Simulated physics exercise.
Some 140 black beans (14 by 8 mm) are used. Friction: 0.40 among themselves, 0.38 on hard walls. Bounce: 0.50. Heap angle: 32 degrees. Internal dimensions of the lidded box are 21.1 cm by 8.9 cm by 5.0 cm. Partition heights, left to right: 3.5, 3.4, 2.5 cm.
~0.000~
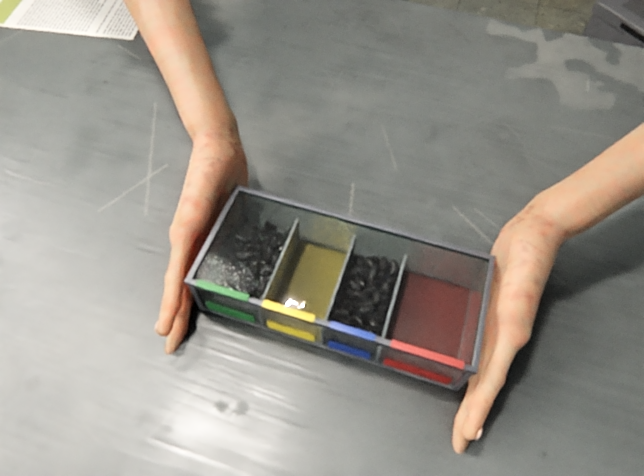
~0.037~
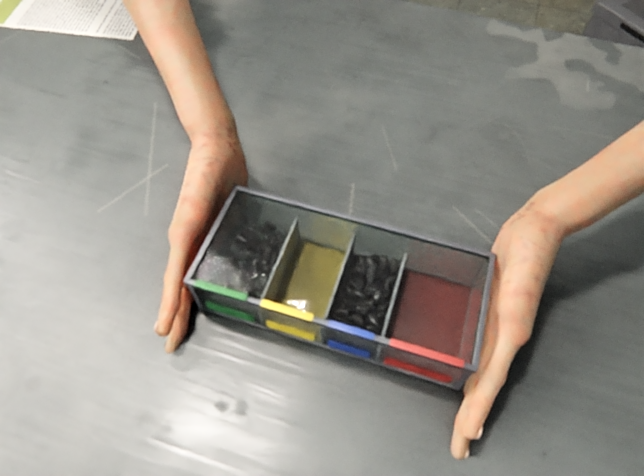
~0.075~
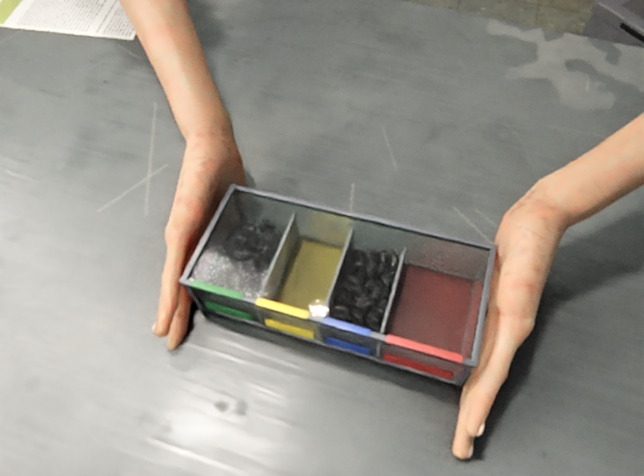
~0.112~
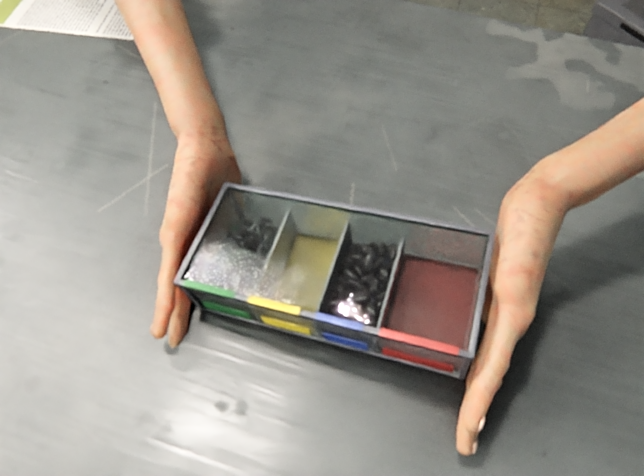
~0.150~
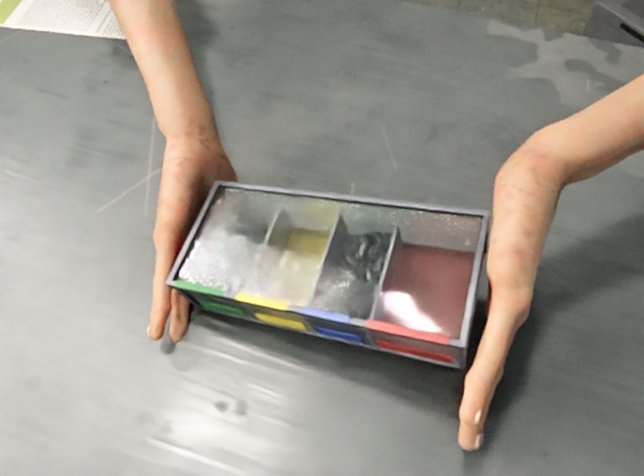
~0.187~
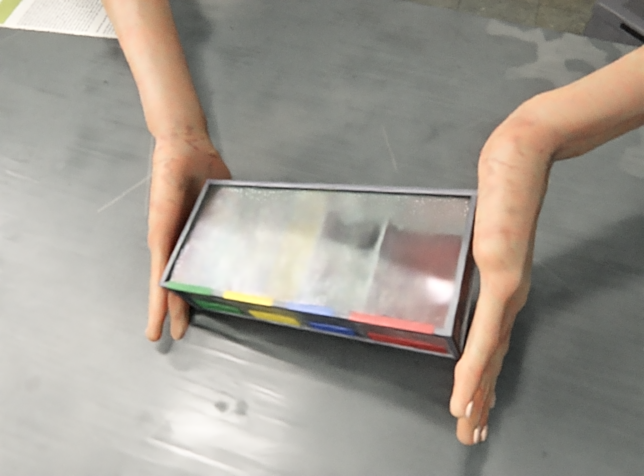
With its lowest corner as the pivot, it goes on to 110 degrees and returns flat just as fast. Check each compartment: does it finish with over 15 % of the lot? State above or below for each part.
Red: Below. Blue: Above. Green: Above. Yellow: Below.
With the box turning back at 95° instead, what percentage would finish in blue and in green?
Blue: 25, green: 65 (per cent).
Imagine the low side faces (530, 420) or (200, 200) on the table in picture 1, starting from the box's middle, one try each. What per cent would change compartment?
About 60 and 15 per cent.
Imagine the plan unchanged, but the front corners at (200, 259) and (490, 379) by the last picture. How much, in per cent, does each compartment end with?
Each compartment ends like this: Red 55 per cent, blue 0 per cent, green 40 per cent, yellow 5 per cent.
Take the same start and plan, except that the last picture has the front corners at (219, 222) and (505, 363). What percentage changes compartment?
That would be some 60 in a hundred.
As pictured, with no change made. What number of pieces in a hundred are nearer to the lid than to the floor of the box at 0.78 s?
I'd put it at some 60 percent.
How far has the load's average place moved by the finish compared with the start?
I'd say close to 1.5 cm in total.
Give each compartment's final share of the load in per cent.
The red one gets 0, the blue one 30, the green one 65 and the yellow one 5.
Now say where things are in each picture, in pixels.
Box tilt 0 degrees, front corners at (192, 280) and (472, 367); blue 40 %, green 60 %, in the first frame.
Box tilt 1 degrees, front corners at (191, 280) and (472, 366), in the second frame.
Box tilt 4 degrees, front corners at (187, 280) and (471, 361), lowest corner left front, in the third frame.
Box tilt 9 degrees, front corners at (181, 281) and (468, 353), lowest corner left front, in the fourth frame.
Box tilt 16 degrees, front corners at (173, 281) and (460, 341), lowest corner left front, in the fifth frame.
Box tilt 22 degrees, front corners at (166, 283) and (446, 330), lowest corner left front; blue 40 %, green 60 %. Its pace works out near 175 degrees a second, in the sixth frame.
After 0.78 s, tilt 109 degrees; blue 35 %, green 60 %, yellow 5 %.
After 1.18 s, tilt 46 degrees; blue 30 %, green 65 %.
After 1.66 s, tilt 0 degrees; blue 30 %, green 65 %, yellow 5 %.
In the end, at 2.2 s, red 0 %, blue 30 %, green 65 %, yellow 5 %.
